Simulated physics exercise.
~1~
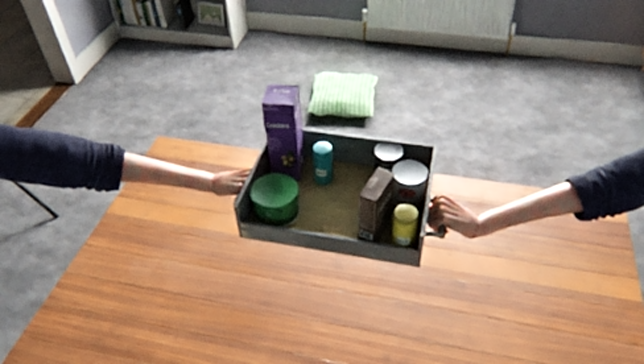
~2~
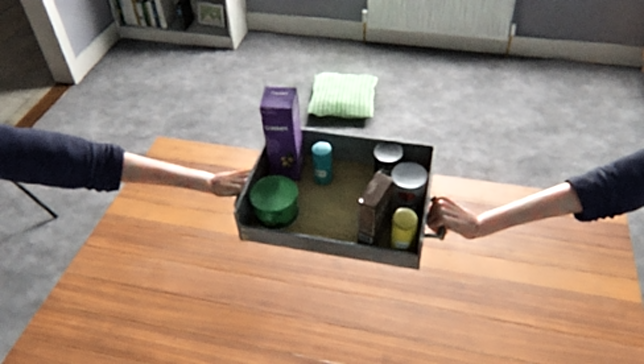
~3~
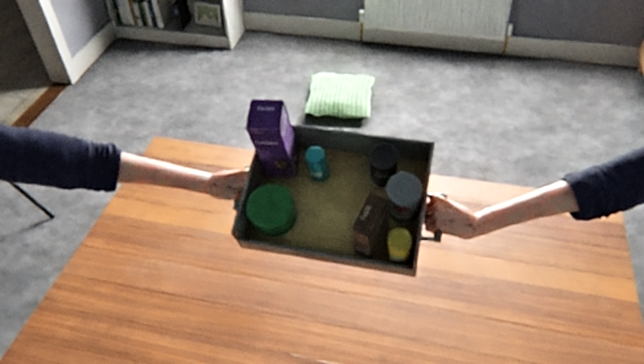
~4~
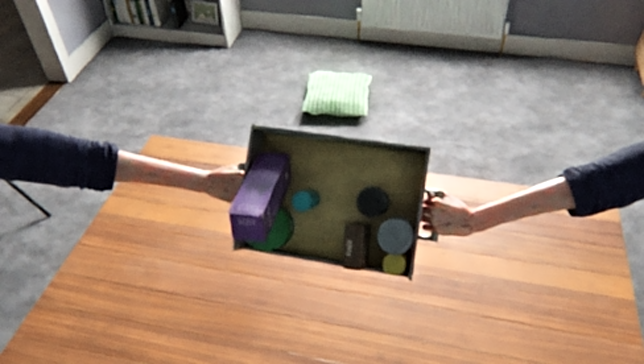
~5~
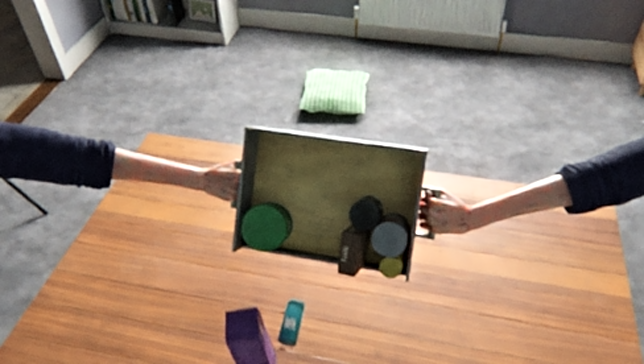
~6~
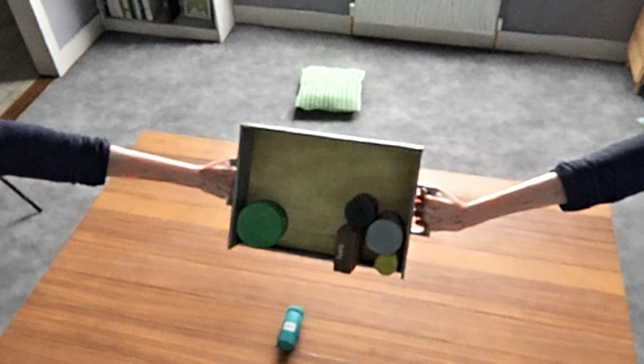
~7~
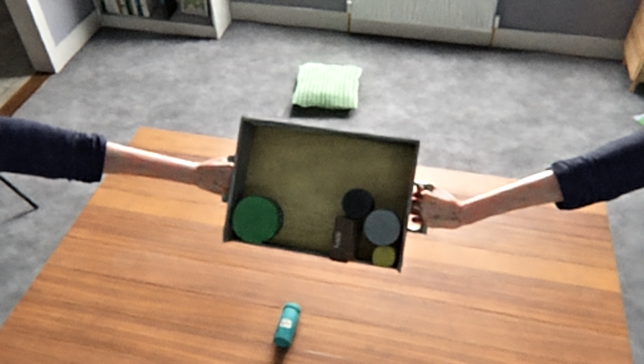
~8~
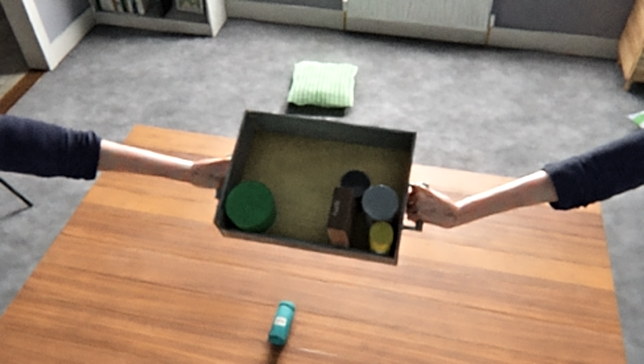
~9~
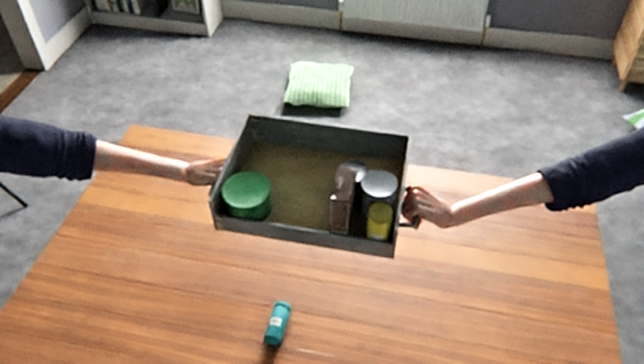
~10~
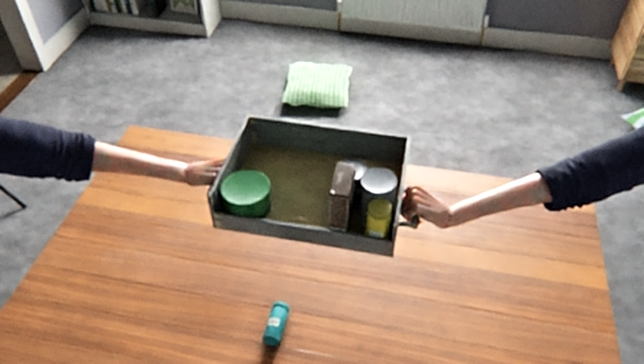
Two hands hold a dark, open crate over a wooden table, seen from above in a room with grey carpet and a pale green cushion beyond. A tall purple carton, a green tub and a turquoise shaker stand towards the left, with two tins, a brown packet and a yellow shaker at the right. The hands tip the crate steeply towards the viewer, and its contents lean and slide to the near side. The purple carton and turquoise shaker tumble out over the near wall. The hands level the crate again, leaving the turquoise shaker lying on the table, the carton out of sight and the rest still inside.
